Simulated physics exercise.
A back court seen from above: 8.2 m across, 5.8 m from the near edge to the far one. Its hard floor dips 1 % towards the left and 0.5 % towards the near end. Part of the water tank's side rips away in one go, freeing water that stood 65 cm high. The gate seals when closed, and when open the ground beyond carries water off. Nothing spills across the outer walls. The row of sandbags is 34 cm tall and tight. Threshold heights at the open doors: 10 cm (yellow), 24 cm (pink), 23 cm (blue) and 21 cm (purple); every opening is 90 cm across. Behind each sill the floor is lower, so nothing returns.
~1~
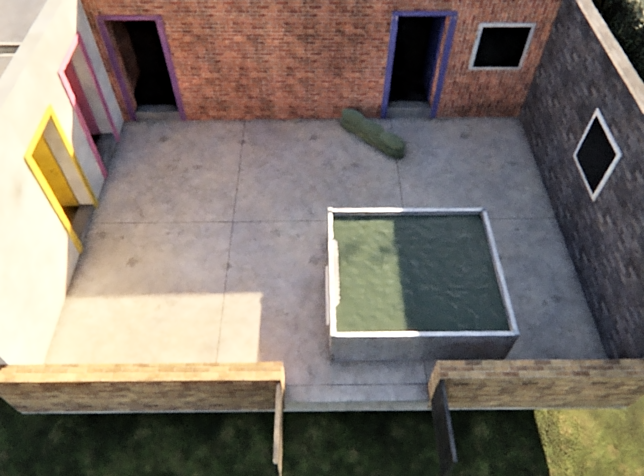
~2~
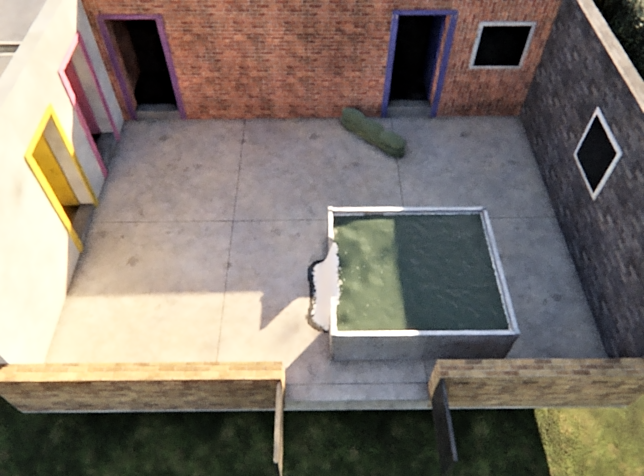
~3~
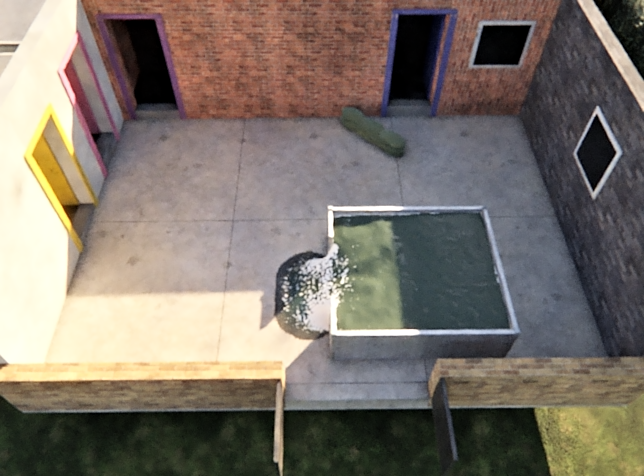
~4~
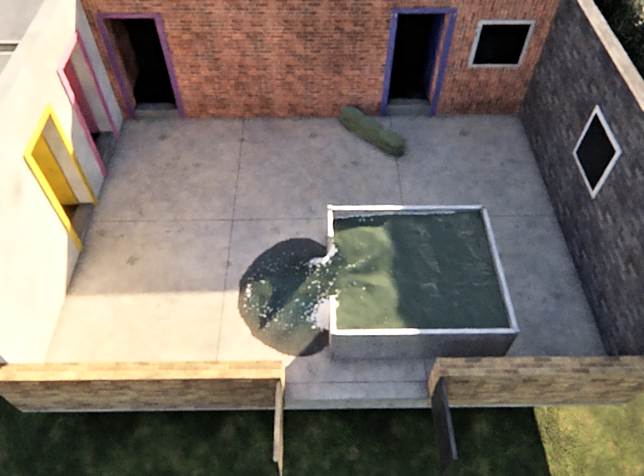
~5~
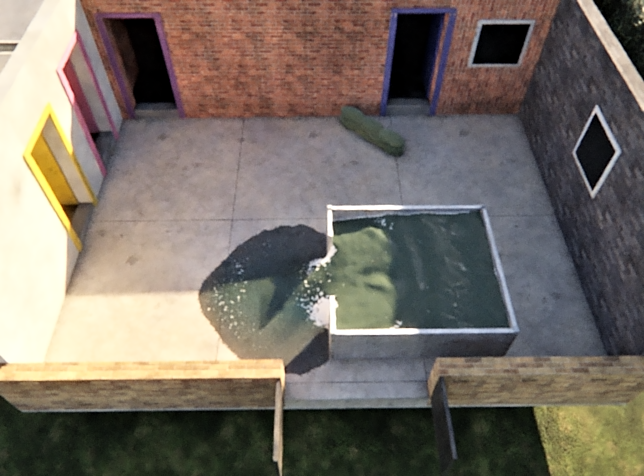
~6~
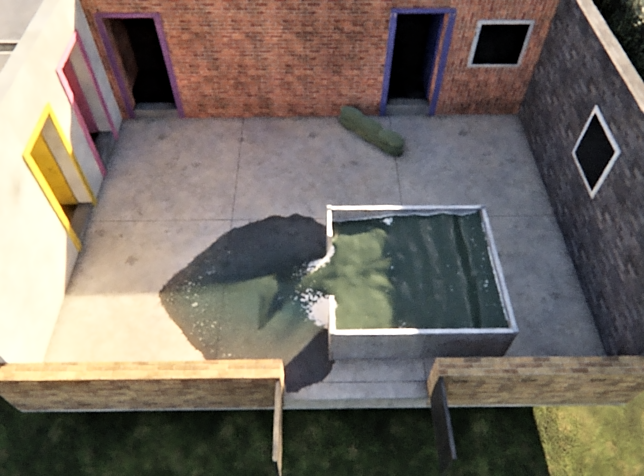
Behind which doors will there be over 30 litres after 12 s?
Door by door: At the yellow door it passes the limit; at the pink door it stays under the limit; at the blue door it does not reach the limit; at the purple door it does not reach the limit.
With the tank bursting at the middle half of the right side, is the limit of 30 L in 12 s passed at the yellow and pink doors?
Against that limit: Yellow under, pink not over.
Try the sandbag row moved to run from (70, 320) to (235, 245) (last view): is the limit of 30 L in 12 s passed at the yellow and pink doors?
Against that limit: Yellow under, pink not over.
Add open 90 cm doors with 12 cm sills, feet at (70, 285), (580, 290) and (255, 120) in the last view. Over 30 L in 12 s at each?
In that order: Past it, not over, not over.
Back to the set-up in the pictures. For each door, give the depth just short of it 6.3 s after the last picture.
In cm: Yellow 15, pink 21, blue 0, purple 18.
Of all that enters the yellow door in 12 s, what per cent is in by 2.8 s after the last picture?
About 55 per cent.
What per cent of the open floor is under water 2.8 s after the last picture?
Some 40 per cent of it.
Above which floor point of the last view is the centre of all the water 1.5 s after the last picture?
At about (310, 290).
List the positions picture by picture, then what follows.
The first picture shows the water tank at (415, 270) is whole and still, 65 cm deep.
In the second picture, water pours out at (333, 284) and has run 0.6 m, to (319, 326); typically 9 cm deep outside, 65 cm at the water tank's back.
In the third picture, water pours out at (333, 285) and has run 0.9 m, to (287, 326); typically 11 cm deep outside, 65 cm at the water tank's back.
In the fourth picture, water pours out at (333, 285) and has run 1.4 m, to (244, 309); typically 8 cm deep outside, 65 cm at the water tank's back.
In the fifth picture, water pours out at (332, 284) and has run 2.0 m, to (203, 296); typically 6 cm deep outside, 65 cm at the water tank's back.
In the sixth picture, the front is at (170, 287), 2.6 m from the gap at (332, 284); 5.1 m2 of floor is under water; 61 cm left at the back of the water tank.
Then, 0.7 s after the last picture water covers 30 % of the floor and is deepest (38 cm) near (318, 294); yellow door not reached, pink door not reached, blue door not reached, purple door not reached.
Then, 1.5 s after the last picture water covers 40 % of the floor and is deepest (41 cm) near (40, 374); yellow door 21 cm at the sill, 16 L in, pink door not reached, blue door not reached, purple door not reached.
Then, 2.8 s after the last picture water covers 40 % of the floor and is deepest (30 cm) near (44, 362); yellow door 20 cm at the sill, 74 L in, pink door 12 cm at the sill, 0 L in, blue door not reached, purple door 15 cm at the sill, 0 L in.
Then, 6.3 s after the last picture water covers 60 % of the floor and is deepest (22 cm) near (109, 161); yellow door 15 cm at the sill, 117 L in, pink door 21 cm at the sill, 0 L in, blue door not reached, purple door 18 cm at the sill, 4 L in.
Then, 11.3 s after the last picture water covers 90 % of the floor and is deepest (14 cm) near (113, 385); yellow door 11 cm at the sill, 141 L in, pink door 12 cm at the sill, 0 L in, blue door not reached, purple door 11 cm at the sill, 4 L in.
